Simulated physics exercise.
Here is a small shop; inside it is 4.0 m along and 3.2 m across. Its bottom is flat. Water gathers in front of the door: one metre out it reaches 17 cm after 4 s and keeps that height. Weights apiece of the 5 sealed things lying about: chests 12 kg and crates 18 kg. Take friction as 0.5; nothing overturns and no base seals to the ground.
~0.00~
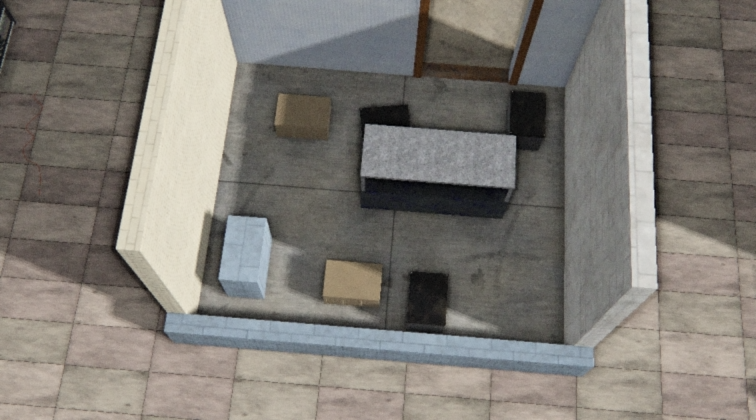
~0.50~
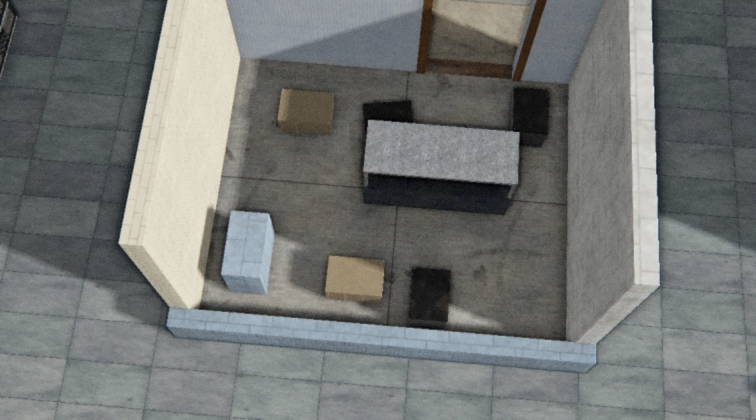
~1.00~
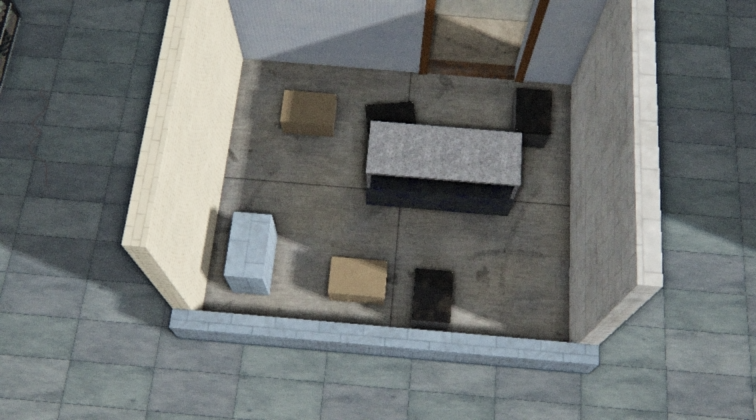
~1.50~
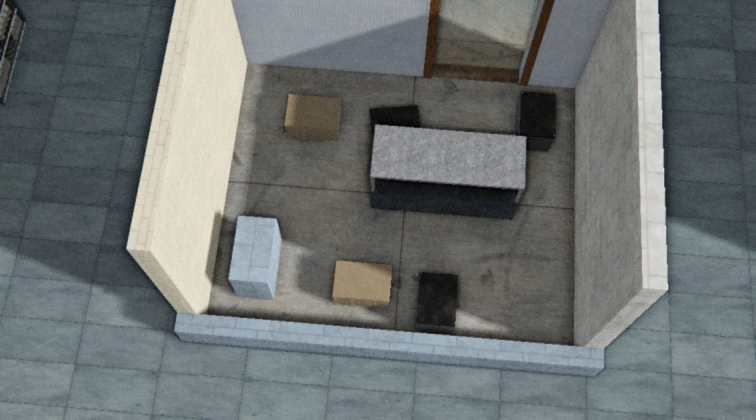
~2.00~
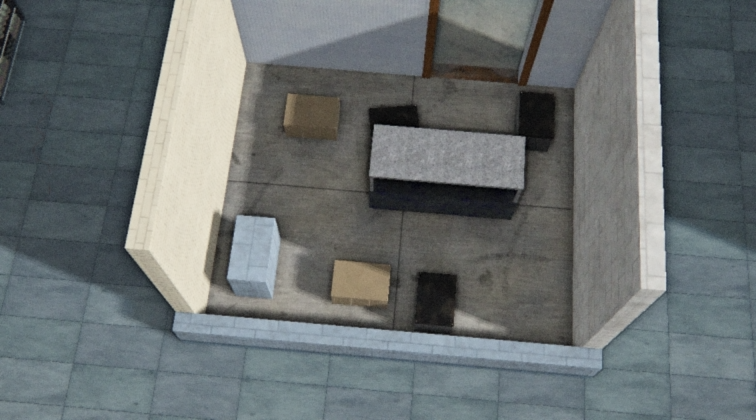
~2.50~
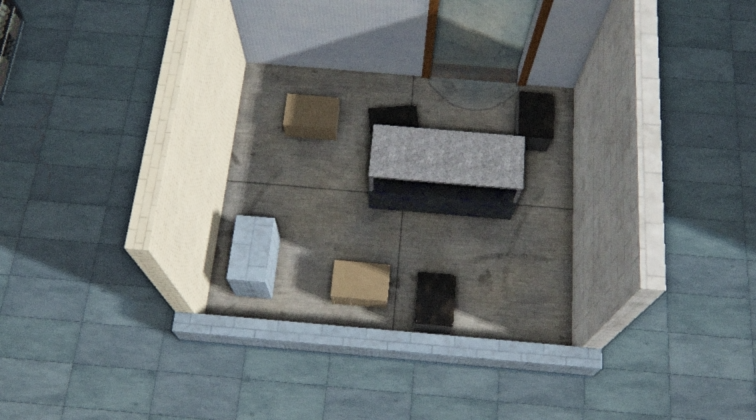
Water appears at the doorway of a small room while the boxes inside stay still.
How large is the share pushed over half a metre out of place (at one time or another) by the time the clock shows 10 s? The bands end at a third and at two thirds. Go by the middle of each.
Share: Not even a third.
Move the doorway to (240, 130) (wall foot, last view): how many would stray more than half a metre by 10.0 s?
In that case 3 of them.
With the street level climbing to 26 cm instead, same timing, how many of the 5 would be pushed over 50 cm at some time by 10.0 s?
In that case 2 of them.
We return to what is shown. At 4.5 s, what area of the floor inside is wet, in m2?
Roughly 3.0 m2.
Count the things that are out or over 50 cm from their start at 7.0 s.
I count 1.
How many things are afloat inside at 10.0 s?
I count 2.
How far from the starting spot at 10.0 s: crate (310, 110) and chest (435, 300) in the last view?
In that order: 20 cm, 20 cm.
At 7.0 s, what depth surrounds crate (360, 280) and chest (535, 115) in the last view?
About 0 and 8 cm.
After 3.5 s 0 of 5 are over 50 cm from their spots; 0 afloat.
After 4.5 s 0 of 5 are over 50 cm from their spots; 0 afloat.
After 7.0 s 1 of 5 are over 50 cm from their spots; 1 afloat.
After 10.0 s 1 of 5 are over 50 cm from their spots, and 1 have been at some point; 2 afloat.
